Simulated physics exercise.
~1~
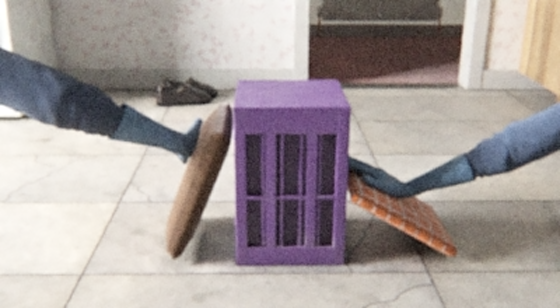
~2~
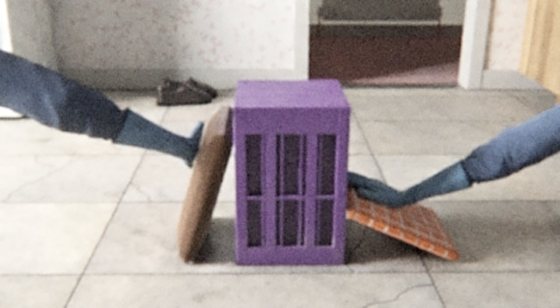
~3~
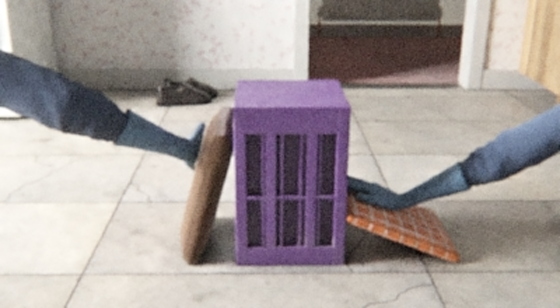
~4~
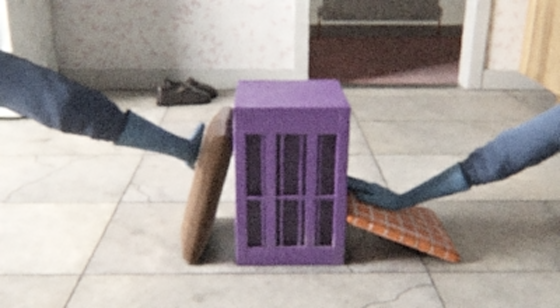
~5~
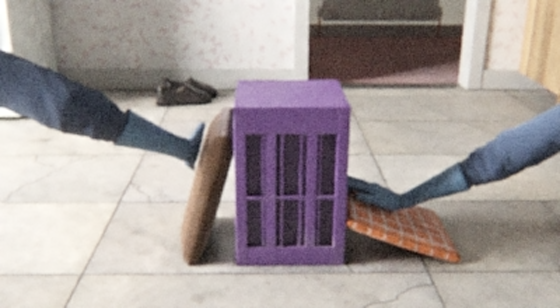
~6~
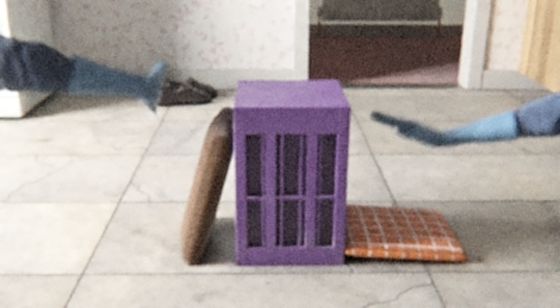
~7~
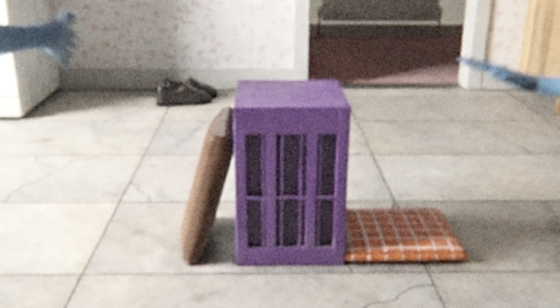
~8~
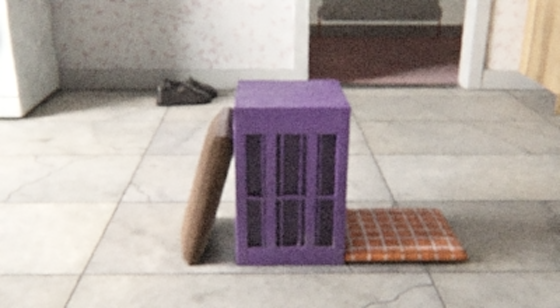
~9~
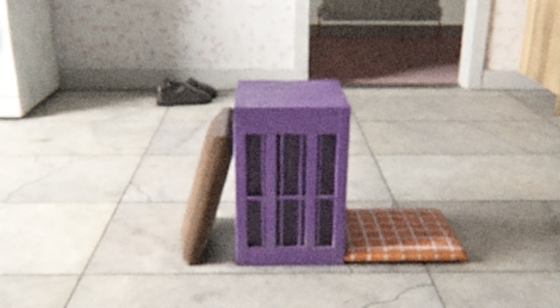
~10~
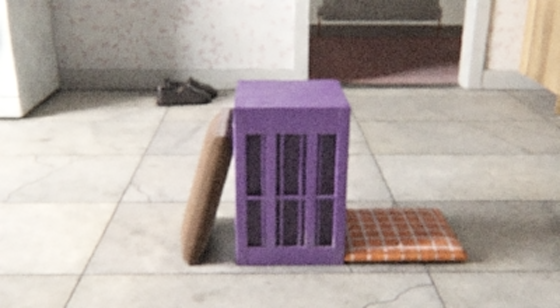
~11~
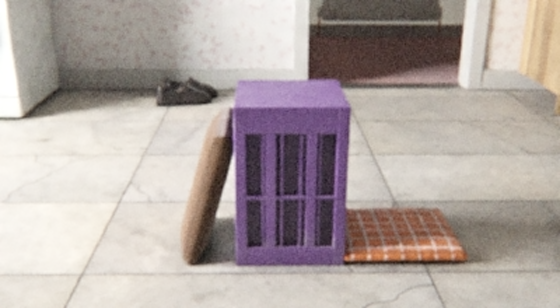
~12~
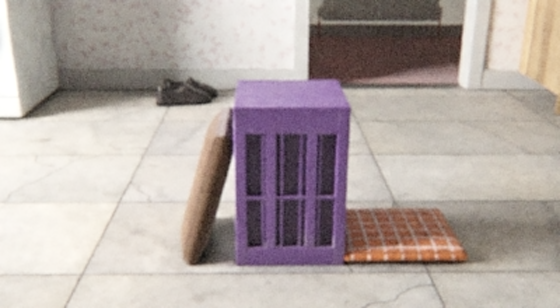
On a pale tiled floor, two blue-sleeved, gloved arms hold a brown pillow against the left side of a purple crate and an orange checked pad against its right; the hands withdraw, and the pillow stays leaning while the pad drops flat beside the crate.
